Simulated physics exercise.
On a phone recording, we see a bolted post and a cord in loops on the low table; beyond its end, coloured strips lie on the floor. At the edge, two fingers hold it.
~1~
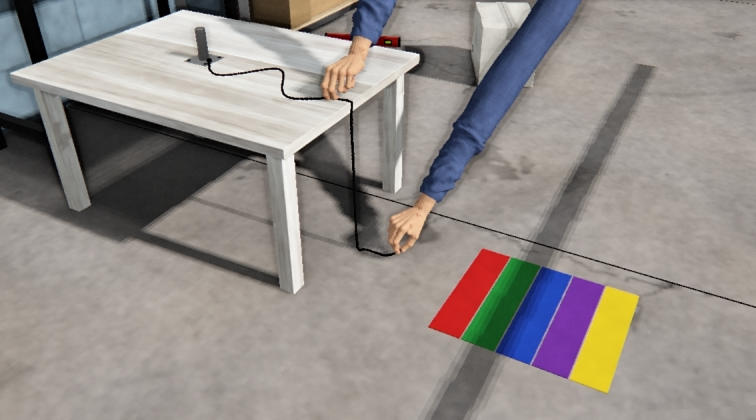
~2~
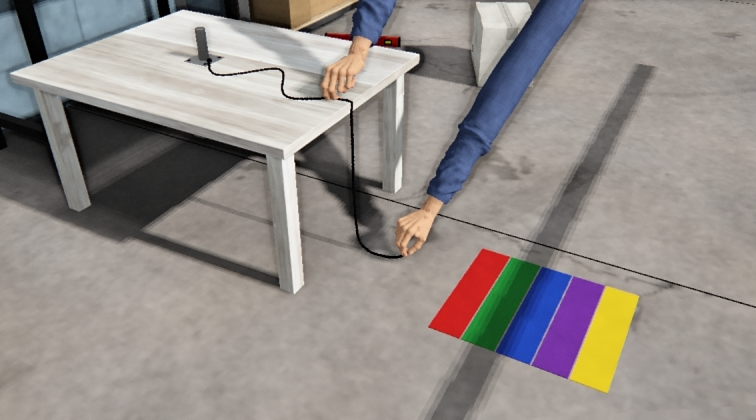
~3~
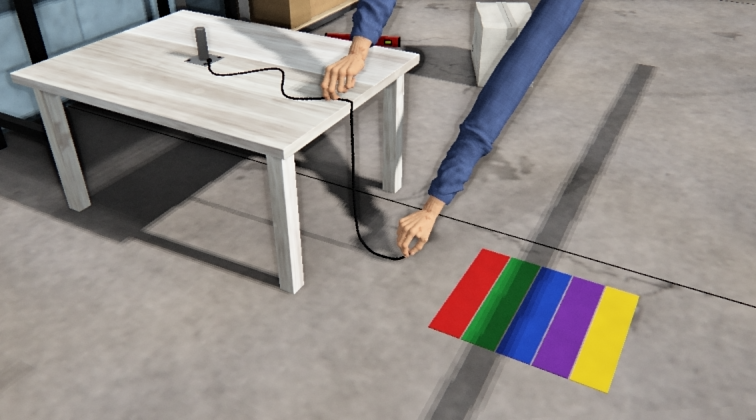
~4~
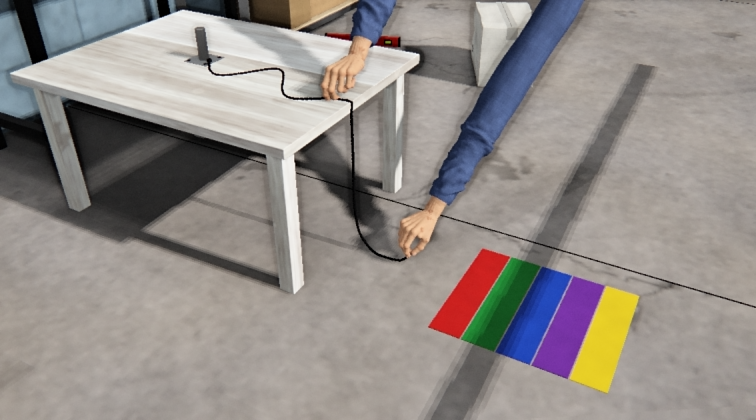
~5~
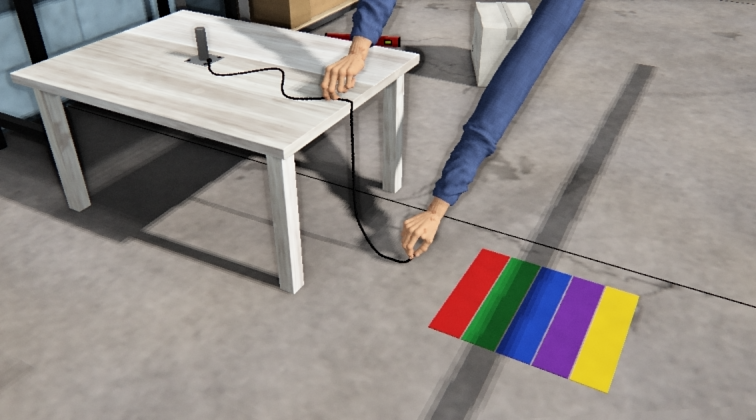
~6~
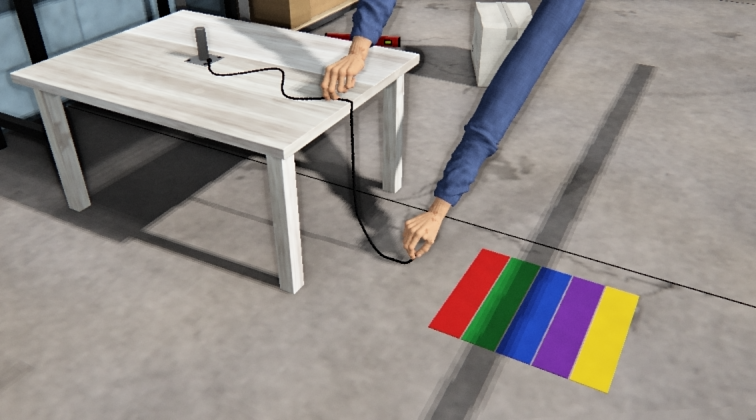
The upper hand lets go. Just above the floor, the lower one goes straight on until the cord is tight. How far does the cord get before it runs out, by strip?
As far as the purple strip.
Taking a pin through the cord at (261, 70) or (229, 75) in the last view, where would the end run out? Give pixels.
About (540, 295) and (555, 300).
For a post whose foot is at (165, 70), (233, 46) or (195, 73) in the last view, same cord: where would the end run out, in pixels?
One per try, in order: (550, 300), (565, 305), (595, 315).
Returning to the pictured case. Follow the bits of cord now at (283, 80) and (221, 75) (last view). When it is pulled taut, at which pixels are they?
They go to (317, 87) and to (246, 69).
A little later, end near (521, 290); over green.
Next, end near (555, 301); over blue.
When it is tight, end near (574, 307); over purple. It gets as far as the purple strip.
